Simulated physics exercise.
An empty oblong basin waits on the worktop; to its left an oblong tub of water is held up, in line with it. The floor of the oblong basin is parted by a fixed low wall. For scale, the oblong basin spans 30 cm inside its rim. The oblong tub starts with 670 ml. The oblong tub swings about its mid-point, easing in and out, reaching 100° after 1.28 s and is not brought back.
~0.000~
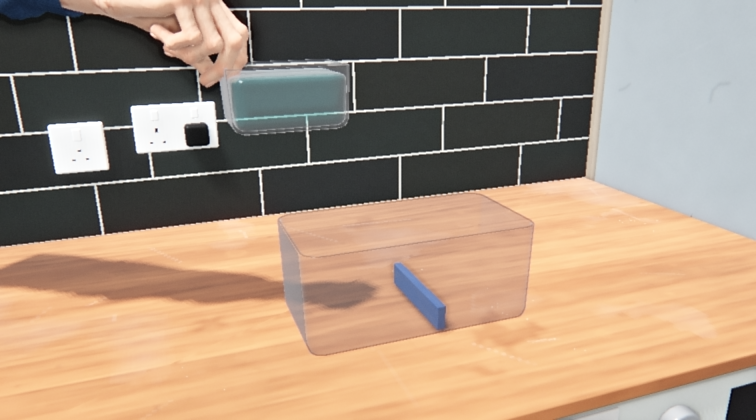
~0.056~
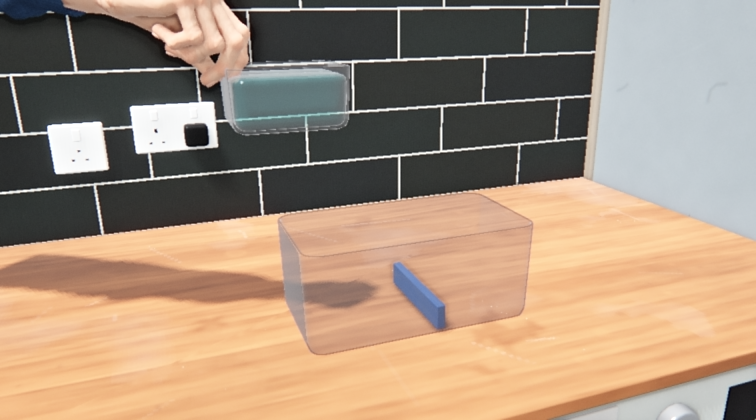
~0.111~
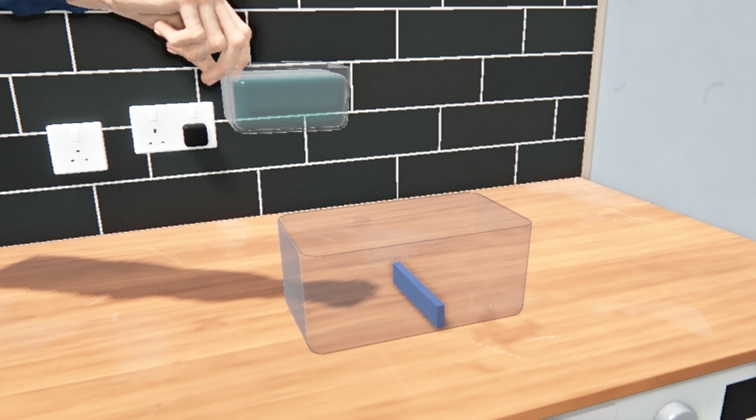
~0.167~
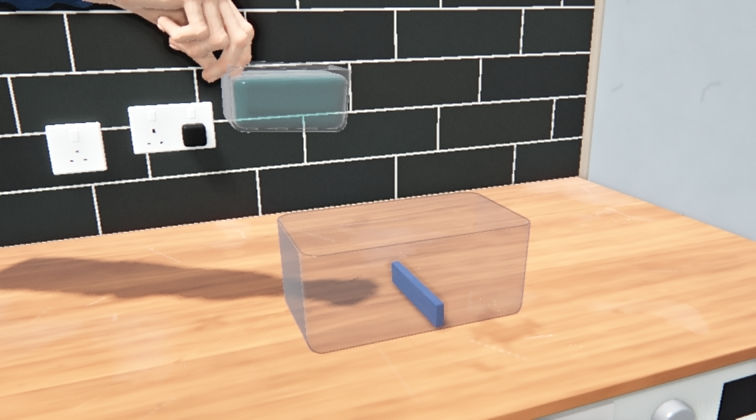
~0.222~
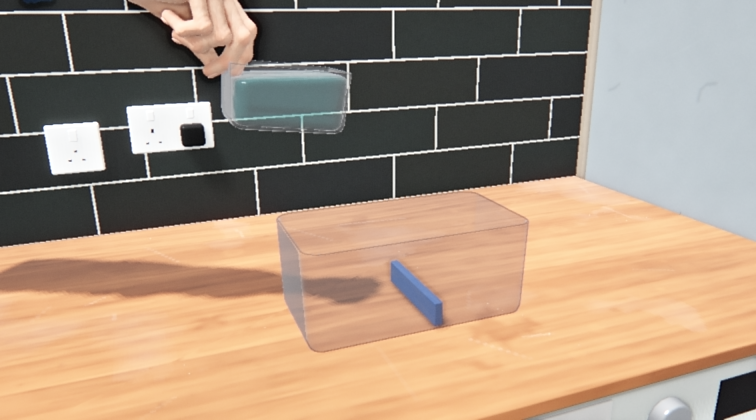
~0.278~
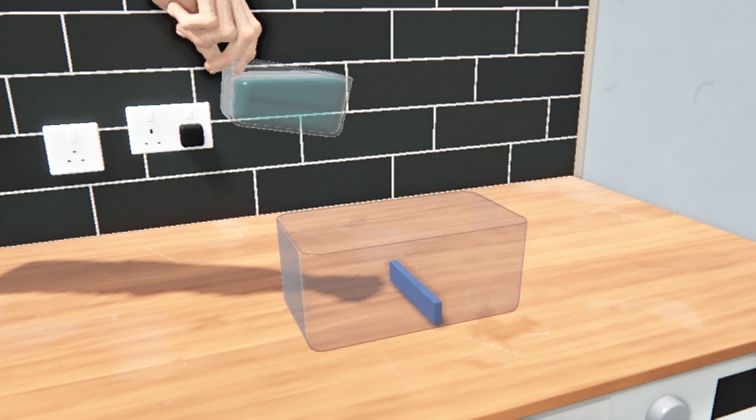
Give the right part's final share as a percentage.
The far part has some 38 per cent.
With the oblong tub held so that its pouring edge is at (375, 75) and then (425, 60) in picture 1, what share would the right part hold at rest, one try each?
First 65, then 70 per cent.
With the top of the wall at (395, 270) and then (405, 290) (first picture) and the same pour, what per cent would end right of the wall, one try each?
First 65, then 60 per cent.
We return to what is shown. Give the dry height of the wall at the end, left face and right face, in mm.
Left about 16 mm, right about 18 mm.
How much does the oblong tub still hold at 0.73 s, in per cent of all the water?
Near 48 in a hundred.
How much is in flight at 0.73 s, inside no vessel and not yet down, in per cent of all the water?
About 34 per cent.
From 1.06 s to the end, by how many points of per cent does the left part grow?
Some 16 per cent.
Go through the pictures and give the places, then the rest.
It leans 0°; its right rim is at (338, 64); the water meets the walls at (225, 77) and (335, 72); the oblong basin's rim runs from (288, 237) to (506, 208); the wall's top is at (418, 284), in the first frame.
It leans 0°; its right rim is at (338, 65); the water meets the walls at (226, 78) and (336, 73), in the second frame.
It leans 2°; its right rim is at (339, 67); the water meets the walls at (226, 77) and (336, 74), in the third frame.
It leans 4°; its right rim is at (339, 70); the water meets the walls at (227, 77) and (335, 74), in the fourth frame.
It leans 7°; its right rim is at (340, 73); the water meets the walls at (227, 78) and (336, 74), in the fifth frame.
It leans 11°; its right rim is at (340, 77); the water meets the walls at (228, 78) and (337, 75), in the sixth frame.
By 0.73 s the tilt is 61° and 49 per cent is still to pour, 15 is left of the wall and 1 right of it.
By 1.06 s the tilt is 93° and 10 per cent is still to pour, 45 is left of the wall and 36 right of it.
By 1.40 s the tilt is 100° and 1 per cent is still to pour, 60 is left of the wall and 37 right of it.
By 1.78 s the tilt is 100° and 0 per cent is still to pour, 61 is left of the wall and 38 right of it.
At rest 61 per cent lies left of the wall, 38 right of it and 1 outside.
